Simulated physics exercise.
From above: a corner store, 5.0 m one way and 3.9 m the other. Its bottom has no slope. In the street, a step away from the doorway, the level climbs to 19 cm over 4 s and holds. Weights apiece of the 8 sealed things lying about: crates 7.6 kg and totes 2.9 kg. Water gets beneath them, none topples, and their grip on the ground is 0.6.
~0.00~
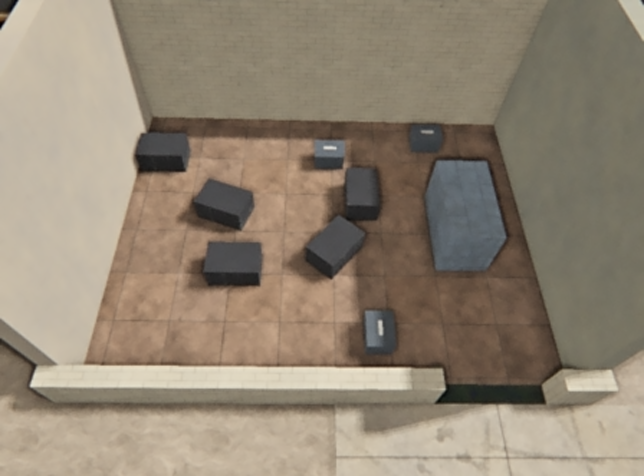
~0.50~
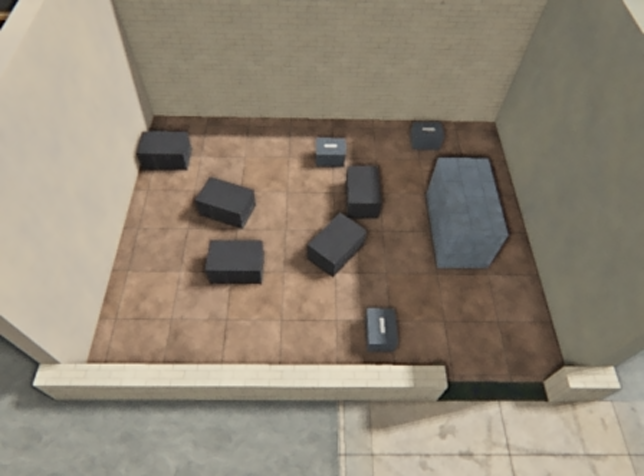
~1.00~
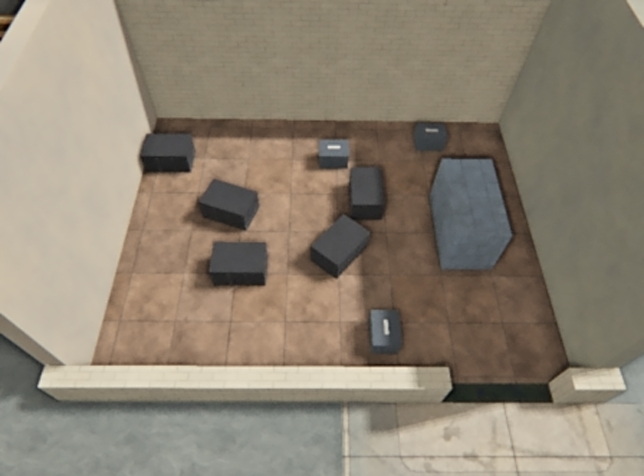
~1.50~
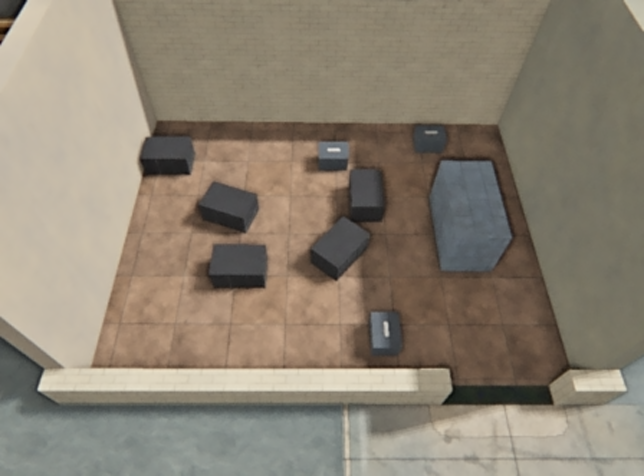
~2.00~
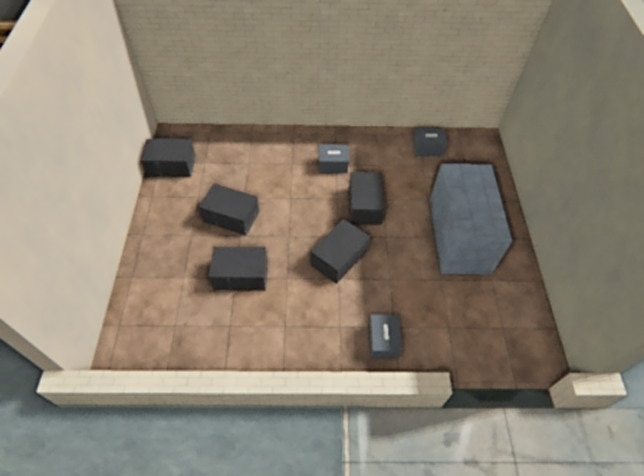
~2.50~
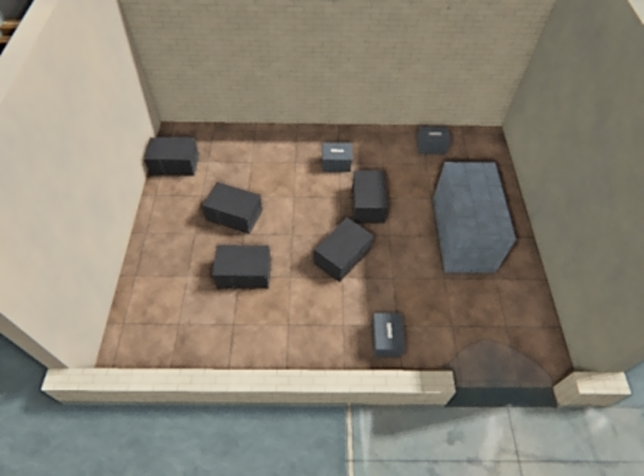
Bluish water spread over the pavement outside a small walled room seen from above, then a little crept in at the doorway, while the dark boxes on the brown tiled floor stayed put.
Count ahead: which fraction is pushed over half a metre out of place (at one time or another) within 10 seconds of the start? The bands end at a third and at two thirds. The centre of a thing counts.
It is from one to two thirds.
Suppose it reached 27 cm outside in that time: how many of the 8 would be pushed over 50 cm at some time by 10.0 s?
In that case 7 of them.
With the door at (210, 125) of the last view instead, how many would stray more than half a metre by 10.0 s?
In that case 5 of them.
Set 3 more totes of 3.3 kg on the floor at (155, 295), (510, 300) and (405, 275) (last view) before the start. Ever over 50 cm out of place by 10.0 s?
In that order: Short of it, over, past it.
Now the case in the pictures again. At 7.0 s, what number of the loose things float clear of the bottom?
1 of them.
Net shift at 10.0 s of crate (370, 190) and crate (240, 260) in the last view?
In that order: 80 cm, 0 cm.
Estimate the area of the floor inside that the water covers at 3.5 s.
Roughly 2.0 m2.
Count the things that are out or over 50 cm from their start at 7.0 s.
By then 1.
After 3.5 s 0 of 8 are over 50 cm from their spots; 0 afloat.
After 4.5 s 0 of 8 are over 50 cm from their spots; 0 afloat.
After 7.0 s 1 of 8 are over 50 cm from their spots; 1 afloat.
After 10.0 s 4 of 8 are over 50 cm from their spots, and 4 have been at some point; 4 afloat.
